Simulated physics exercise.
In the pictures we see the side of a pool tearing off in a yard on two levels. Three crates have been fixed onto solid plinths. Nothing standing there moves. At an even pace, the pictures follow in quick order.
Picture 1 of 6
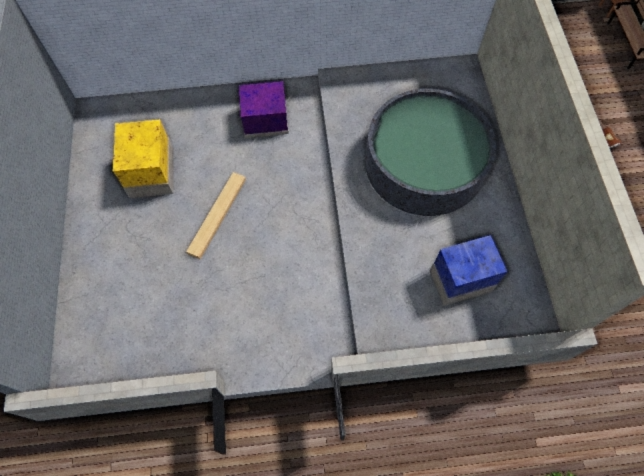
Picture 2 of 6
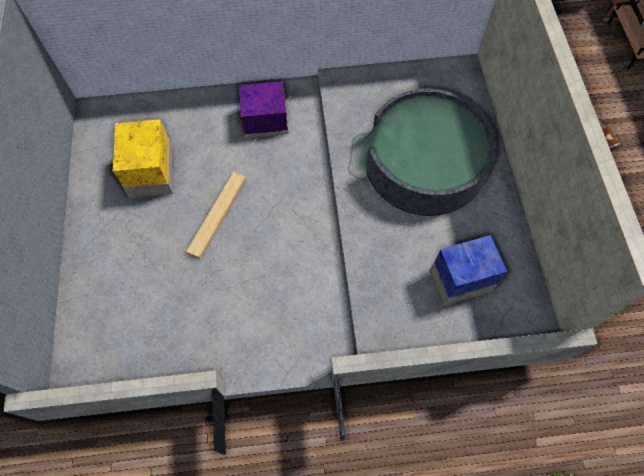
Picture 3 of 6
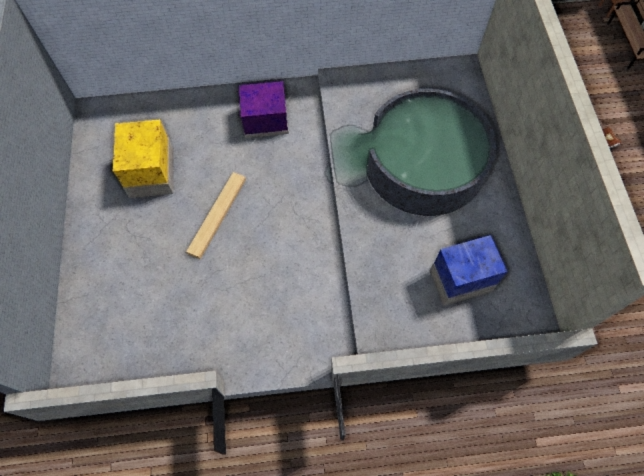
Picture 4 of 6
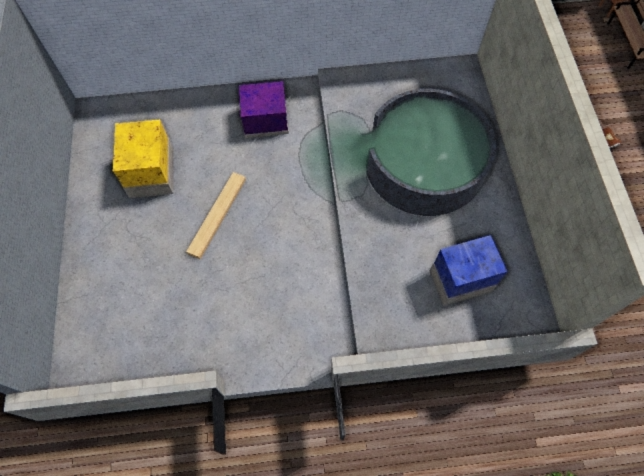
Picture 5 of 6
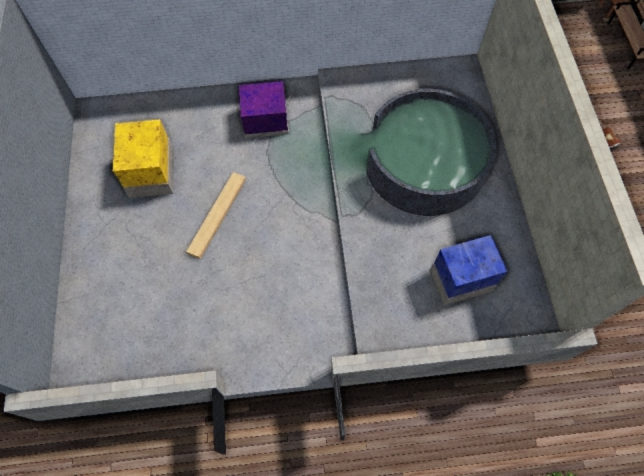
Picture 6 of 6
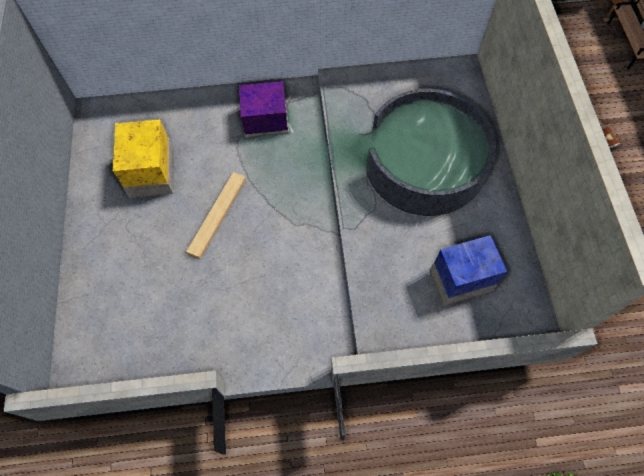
We see a round pool of green water in a walled yard with yellow, purple and blue blocks; water pours from its left side, crosses the step and spreads left in a widening sheet toward a wooden plank.
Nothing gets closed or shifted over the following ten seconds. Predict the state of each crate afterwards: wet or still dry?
One by one: The yellow crate never meets the water; the purple crate meets the water; the blue crate never meets the water.
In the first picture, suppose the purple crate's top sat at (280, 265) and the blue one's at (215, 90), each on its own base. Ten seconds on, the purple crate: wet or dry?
The purple one is not reached.
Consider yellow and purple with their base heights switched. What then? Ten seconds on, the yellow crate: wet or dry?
I'd expect the yellow crate to be swamped.
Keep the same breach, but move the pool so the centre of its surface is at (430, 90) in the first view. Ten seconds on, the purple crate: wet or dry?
Short answer: The purple crate is reached.
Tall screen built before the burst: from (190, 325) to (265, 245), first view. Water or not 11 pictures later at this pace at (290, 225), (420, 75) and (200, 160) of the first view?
In that order: Wet, dry, wet.
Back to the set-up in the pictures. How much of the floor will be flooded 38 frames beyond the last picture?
My estimate is roughly 55 percent.
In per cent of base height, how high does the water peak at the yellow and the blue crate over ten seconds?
About 80 % and 0 %.
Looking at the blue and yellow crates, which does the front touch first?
That's the yellow-painted one.
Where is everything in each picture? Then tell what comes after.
In the first frame, still water in the round pool at (431, 142).
In the second frame, the front is at (359, 176), out from the gap at (370, 149).
In the third frame, water pours out at (370, 150) and has run to (333, 137).
In the fourth frame, water pours out at (370, 150) and has run to (307, 140).
In the fifth frame, water pours out at (370, 150) and has run to (273, 143).
In the sixth frame, water pours out at (370, 149) and has run to (242, 144).
A moment on, water covers 20 % of the floor; the yellow crate water round its plinth, the purple crate water round its plinth, the blue crate not reached.
Next, water covers 35 % of the floor; the yellow crate water round its plinth, the purple crate water round its plinth, the blue crate not reached.
Then, water covers 45 % of the floor; the yellow crate water round its plinth, the purple crate water round its plinth, the blue crate not reached.
Later, water covers 55 % of the floor; the yellow crate water round its plinth, the purple crate water round its plinth, the blue crate not reached.
In the end, water covers 65 % of the floor; the yellow crate stayed above the water, the purple crate was topped, the blue crate stayed above the water.
